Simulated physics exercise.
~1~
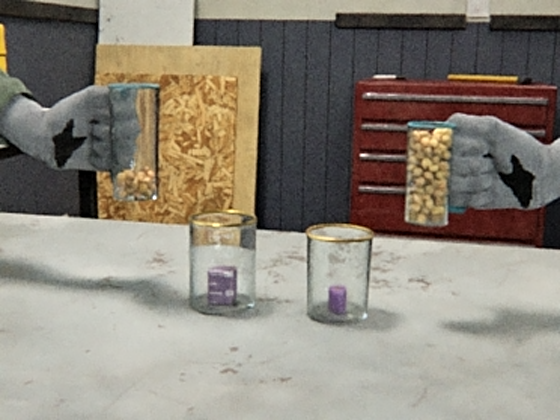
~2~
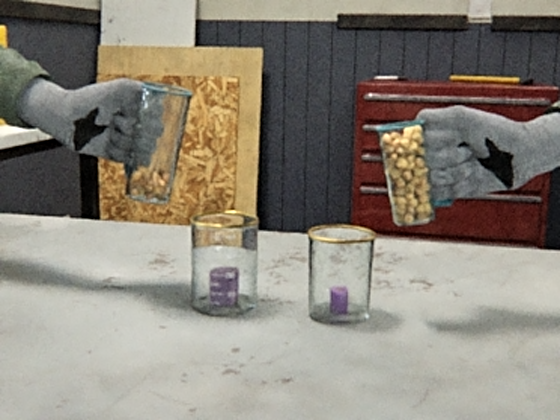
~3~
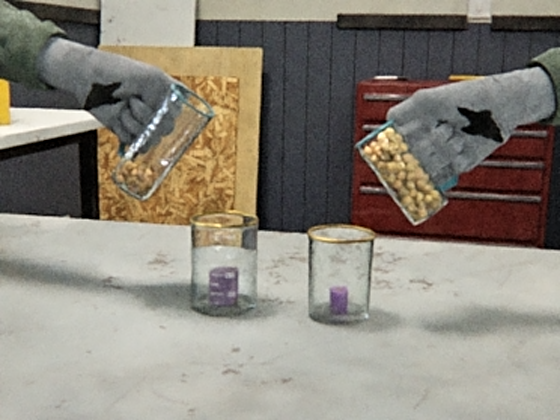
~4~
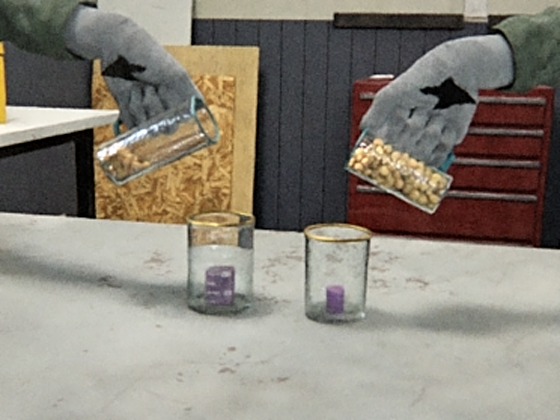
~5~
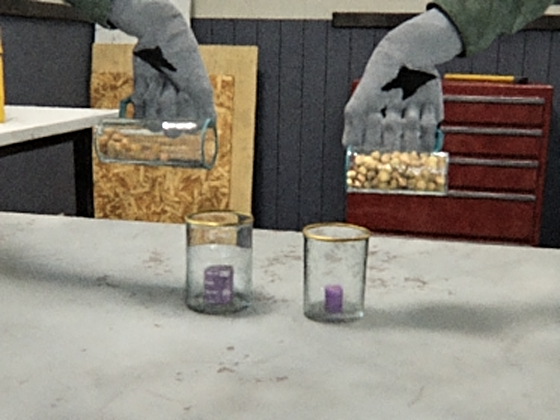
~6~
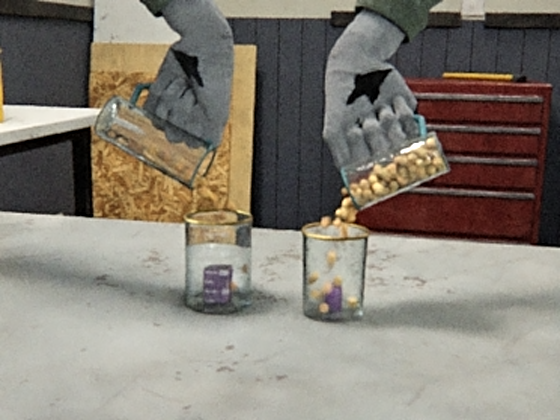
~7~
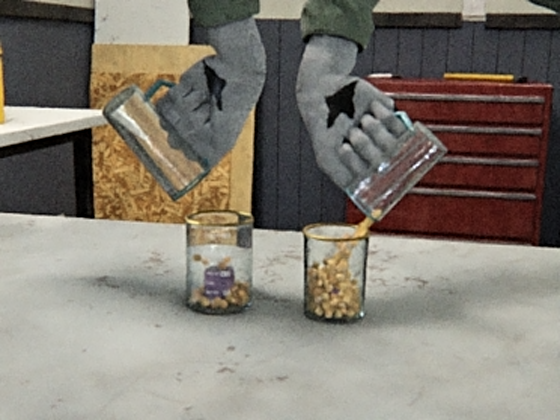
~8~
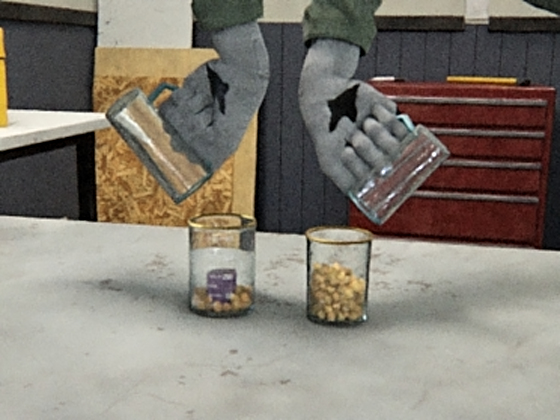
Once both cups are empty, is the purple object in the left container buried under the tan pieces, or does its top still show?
Its top still shows above the shallow layer in the left container, while the purple object in the right one disappears under the fill.
